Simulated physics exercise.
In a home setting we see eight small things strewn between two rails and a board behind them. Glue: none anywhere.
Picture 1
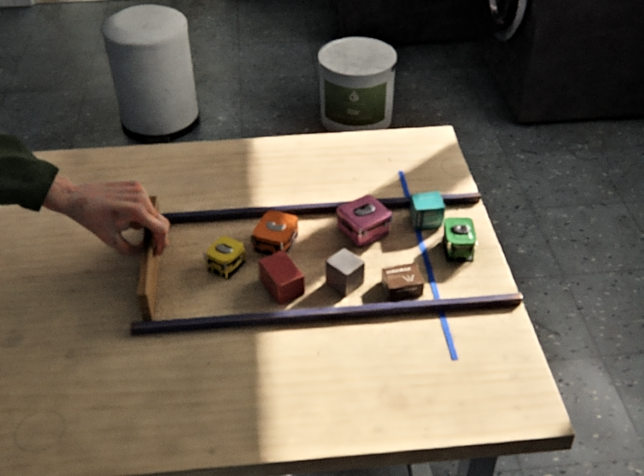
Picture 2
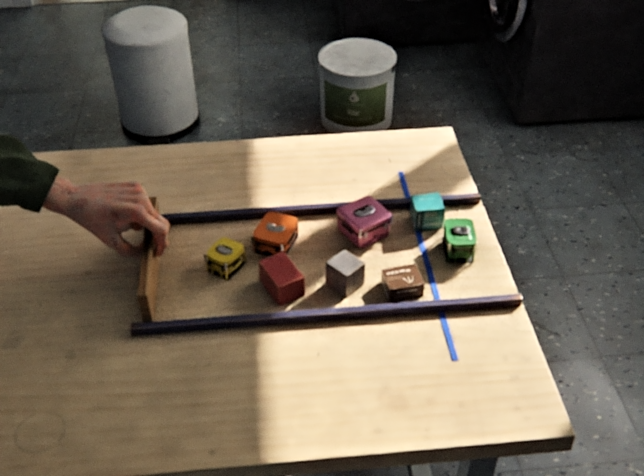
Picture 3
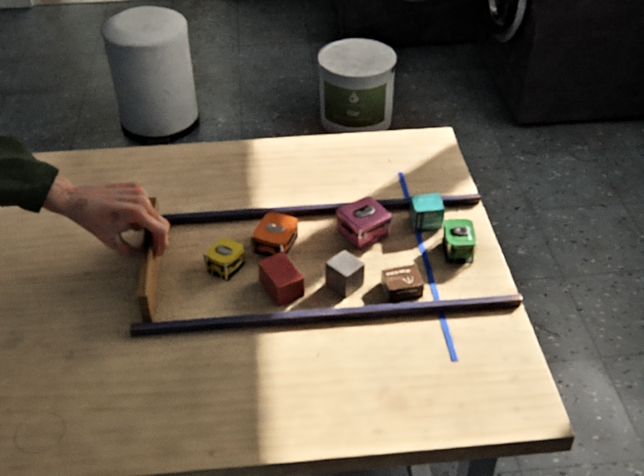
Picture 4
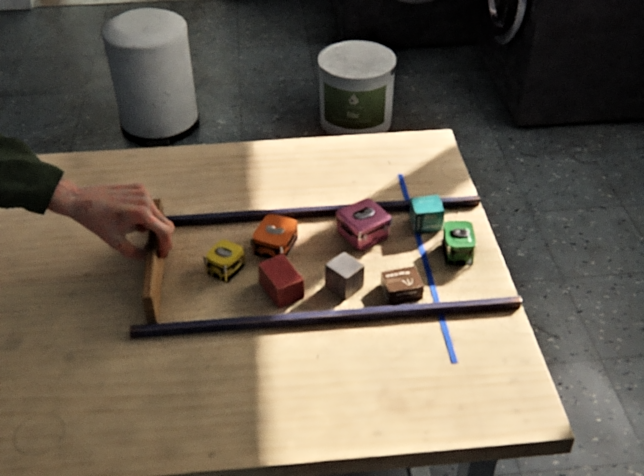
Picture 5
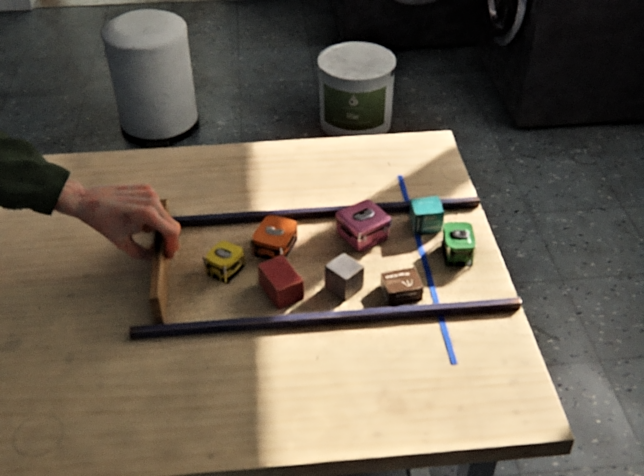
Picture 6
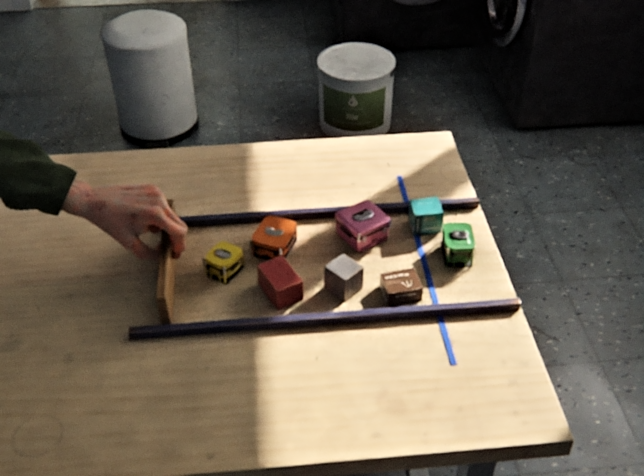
In a home setting, a hand holds a wooden board upright behind eight small boxes and blocks scattered between two dark rails on a table, then slides it slightly to the right while the objects stay almost still.
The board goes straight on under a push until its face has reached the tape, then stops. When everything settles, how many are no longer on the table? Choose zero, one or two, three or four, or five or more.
When everything settles, one or two are no longer on the table.
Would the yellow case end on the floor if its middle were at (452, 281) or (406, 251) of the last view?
At the first spot it drops over the edge, and at the second it remains in place.
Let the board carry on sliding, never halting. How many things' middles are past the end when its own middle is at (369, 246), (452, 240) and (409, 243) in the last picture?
Result per place: 0; 4; 1.
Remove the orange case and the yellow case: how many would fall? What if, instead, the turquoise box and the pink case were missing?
That gives 0 in the first case, then 0 in the second.
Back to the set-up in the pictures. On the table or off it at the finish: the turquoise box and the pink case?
First, the turquoise box does not stay; then the pink case keeps its place.
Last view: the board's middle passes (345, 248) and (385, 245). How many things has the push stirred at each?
Moved so far: 7, then 8.
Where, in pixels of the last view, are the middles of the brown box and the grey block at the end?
Final positions - brown box around (509, 286), grey block around (475, 274).
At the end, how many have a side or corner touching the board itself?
Counting them up gives 3.
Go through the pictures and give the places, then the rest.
The first picture shows green case (459, 239); turquoise box (427, 211); brown box (402, 281); board (151, 257); tape (424, 252).
The second picture shows turquoise box (427, 212); pink case (364, 221).
The third picture shows brown box (402, 283); red block (281, 279).
The fourth picture shows green case (459, 243); yellow case (225, 261).
The fifth picture shows turquoise box (426, 216); orange case (275, 239).
The sixth picture shows green case (458, 245); turquoise box (426, 216); brown box (401, 286); board (168, 260); tape (423, 258).
Soon after, none off yet; green case at rest near (458, 245); turquoise box at rest near (426, 216); brown box at rest near (401, 286).
After that, none off yet; green case at rest near (458, 245); turquoise box at rest near (426, 216); brown box displaced a little near (413, 287).
And then, none off yet; green case displaced a little near (474, 246); turquoise box displaced about its own width near (469, 215); brown box displaced well along near (471, 288).
In the end, the number that fall off is one or two; gone, turquoise box.
